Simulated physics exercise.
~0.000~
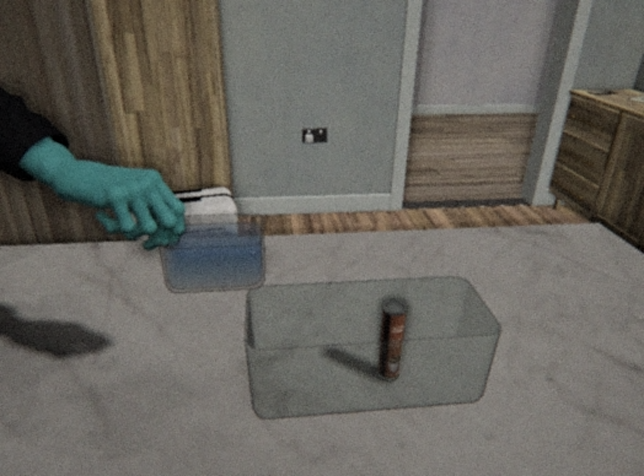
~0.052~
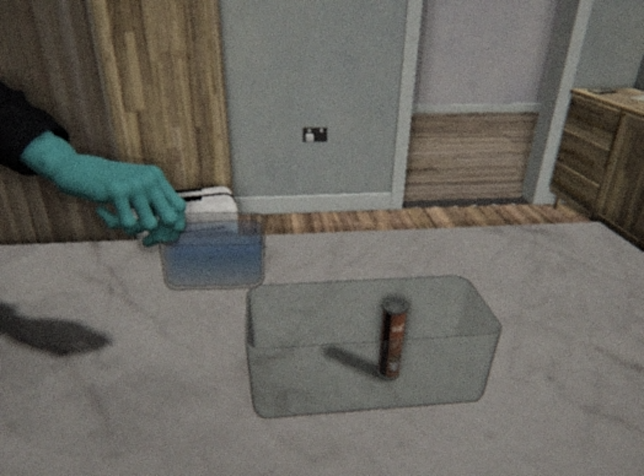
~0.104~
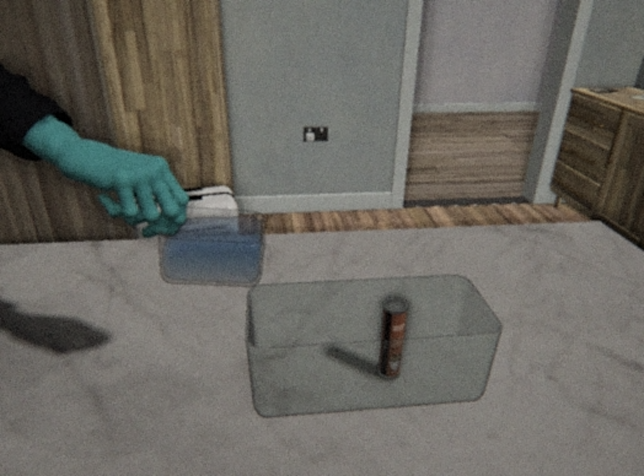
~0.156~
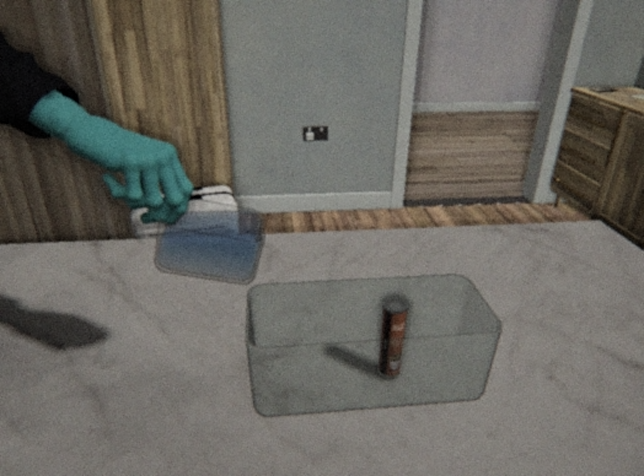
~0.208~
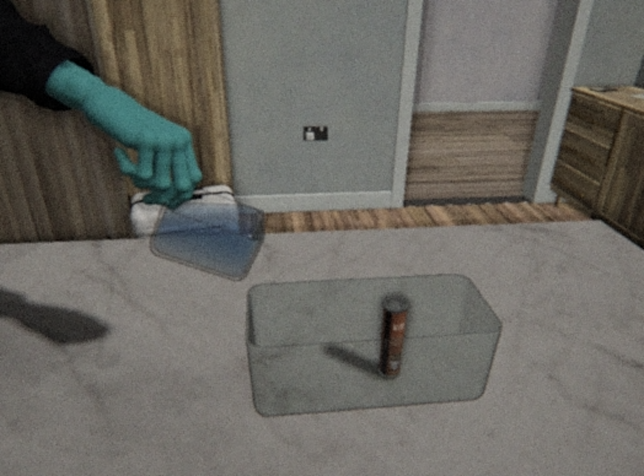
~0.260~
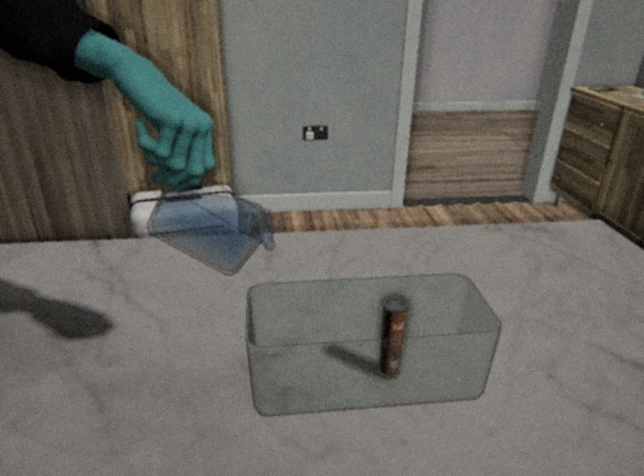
On a pale marbled table top in a room with wood panelling, a teal-gloved hand holds an oblong tub of blue water beside a long clear basin with a small reddish tin standing in it. The hand rolls the tub rightwards, slightly, then more steeply, and water begins running over its right lip.
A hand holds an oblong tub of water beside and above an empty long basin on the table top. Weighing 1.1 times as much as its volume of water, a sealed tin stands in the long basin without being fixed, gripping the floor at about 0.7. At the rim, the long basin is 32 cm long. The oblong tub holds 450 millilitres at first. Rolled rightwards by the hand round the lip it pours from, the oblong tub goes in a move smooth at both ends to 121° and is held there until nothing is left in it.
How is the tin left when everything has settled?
Odds are it weathers it.
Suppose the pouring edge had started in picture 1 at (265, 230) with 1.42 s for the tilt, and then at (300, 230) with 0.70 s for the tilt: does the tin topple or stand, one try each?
Run one: It does not tip. Run two: It tumbles.
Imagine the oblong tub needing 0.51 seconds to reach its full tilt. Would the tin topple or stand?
Outcome - the tin remains standing.
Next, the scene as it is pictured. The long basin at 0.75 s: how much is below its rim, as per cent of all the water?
Value: Approx. 96 %.
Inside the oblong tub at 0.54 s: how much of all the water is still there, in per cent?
Roughly 14 per cent.
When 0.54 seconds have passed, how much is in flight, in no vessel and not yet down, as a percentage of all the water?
Estimate: Some 60 % of the total.
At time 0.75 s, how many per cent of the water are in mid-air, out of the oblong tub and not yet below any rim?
Airborne fraction: Approx. 5 %.
After 0.54 s the tilt is 106° and 14 per cent is still to pour; the tin stands where it began.
After 0.75 s the tilt is 121° and 0 per cent is still to pour; the tin stands where it began.
After 0.96 s the tilt is 121° and 0 per cent is still to pour; the tin stands where it began.
After 1.20 s the tilt is 121° and 0 per cent is still to pour; the tin stands where it began.
In the end the tin stands where it began.
